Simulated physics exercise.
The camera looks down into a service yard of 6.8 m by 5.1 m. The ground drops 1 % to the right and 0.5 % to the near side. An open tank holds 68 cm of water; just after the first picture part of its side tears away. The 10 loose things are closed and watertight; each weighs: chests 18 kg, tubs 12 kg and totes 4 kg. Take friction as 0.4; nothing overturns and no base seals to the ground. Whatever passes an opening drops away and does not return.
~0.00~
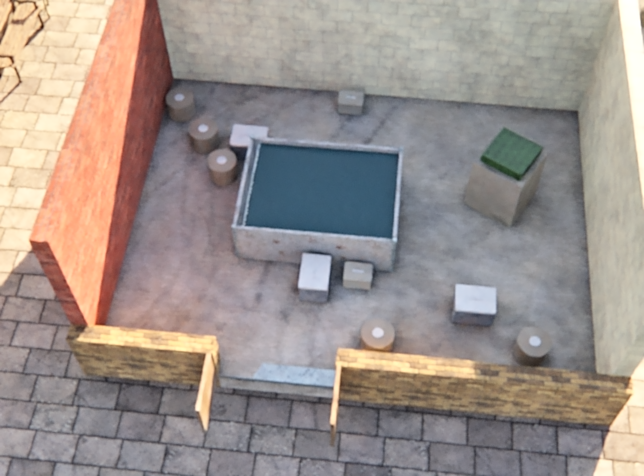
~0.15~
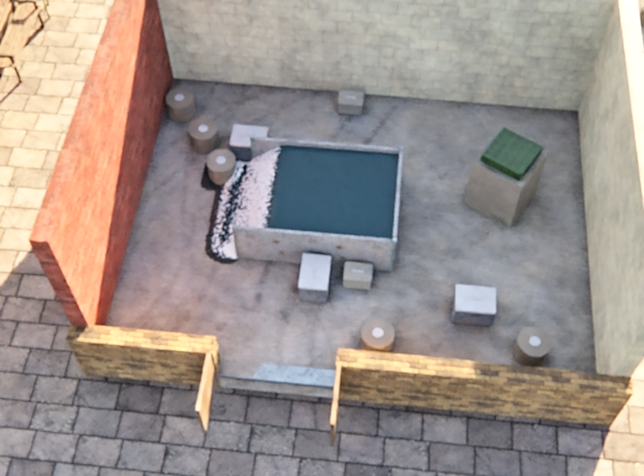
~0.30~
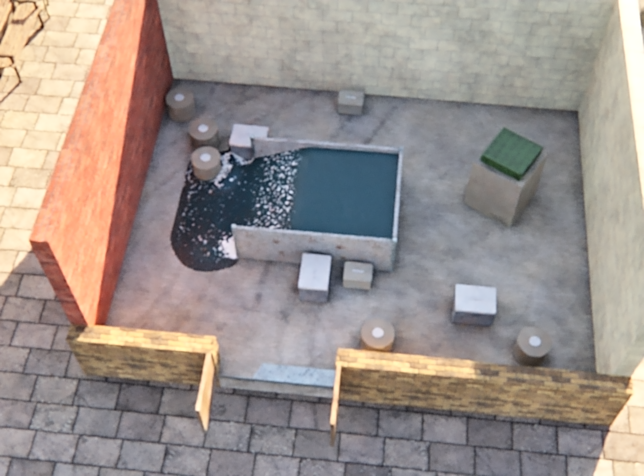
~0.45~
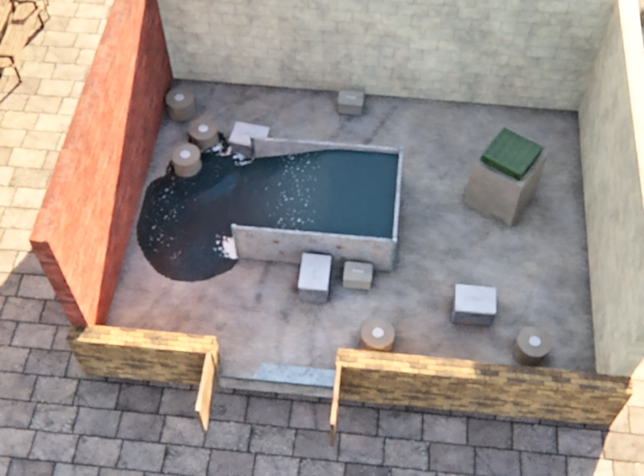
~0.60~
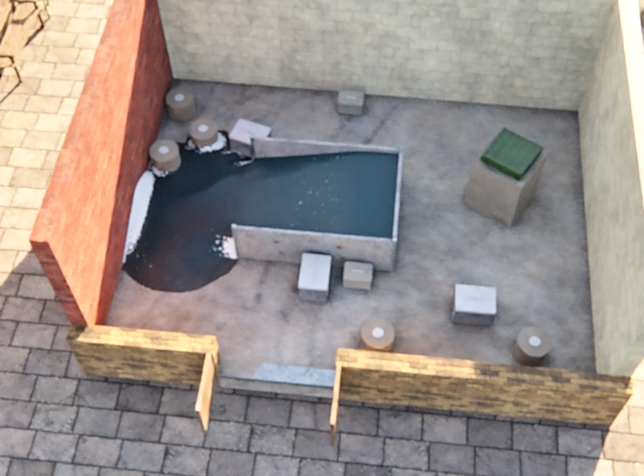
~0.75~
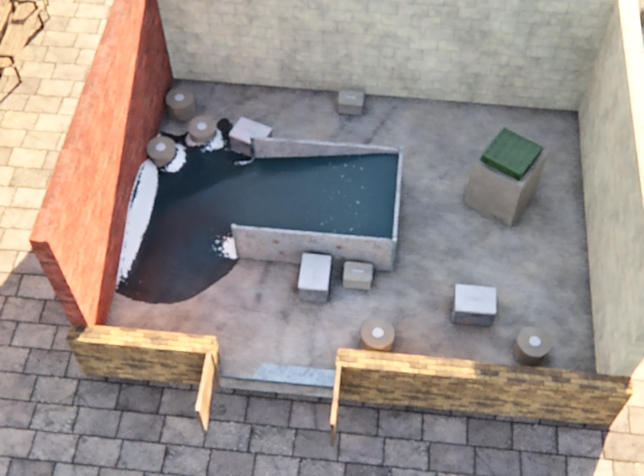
Dark water pours from the torn left side of a grey open tank in a walled yard, seen from above by a still camera. Round grey-brown tubs and pale boxes stand around it, with a red wall at left and a green-topped block at right. The water spreads leftward with white froth to the red wall, pushing the nearest tub up and left, while a pale chest beside it shifts slightly.
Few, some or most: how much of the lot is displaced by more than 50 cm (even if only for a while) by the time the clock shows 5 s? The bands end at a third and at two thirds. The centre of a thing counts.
That comes to at least two thirds.
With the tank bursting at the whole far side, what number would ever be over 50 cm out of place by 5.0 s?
In that case 6 of them.
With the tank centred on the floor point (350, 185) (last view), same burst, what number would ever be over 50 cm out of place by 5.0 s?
In that case 6 of them.
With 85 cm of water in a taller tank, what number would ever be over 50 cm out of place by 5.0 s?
In that case 10 of them.
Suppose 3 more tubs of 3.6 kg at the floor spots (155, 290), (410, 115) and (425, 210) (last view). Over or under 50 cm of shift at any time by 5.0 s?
In that order: Over, more, under.
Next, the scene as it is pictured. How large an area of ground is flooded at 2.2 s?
Roughly 13 m2.
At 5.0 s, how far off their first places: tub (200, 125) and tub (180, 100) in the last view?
In turn: 400 cm, 500 cm.
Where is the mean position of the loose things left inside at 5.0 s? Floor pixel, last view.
Around (481, 244).
After 1.1 s 1 of 10 are over 50 cm from their spots; 1 afloat.
After 2.2 s 3 of 10 are over 50 cm from their spots; 2 afloat.
After 3.5 s 5 of 10 are over 50 cm from their spots; 0 afloat.
After 5.0 s 10 of 10 are over 50 cm from their spots, and 10 have been at some point; 4 afloat.
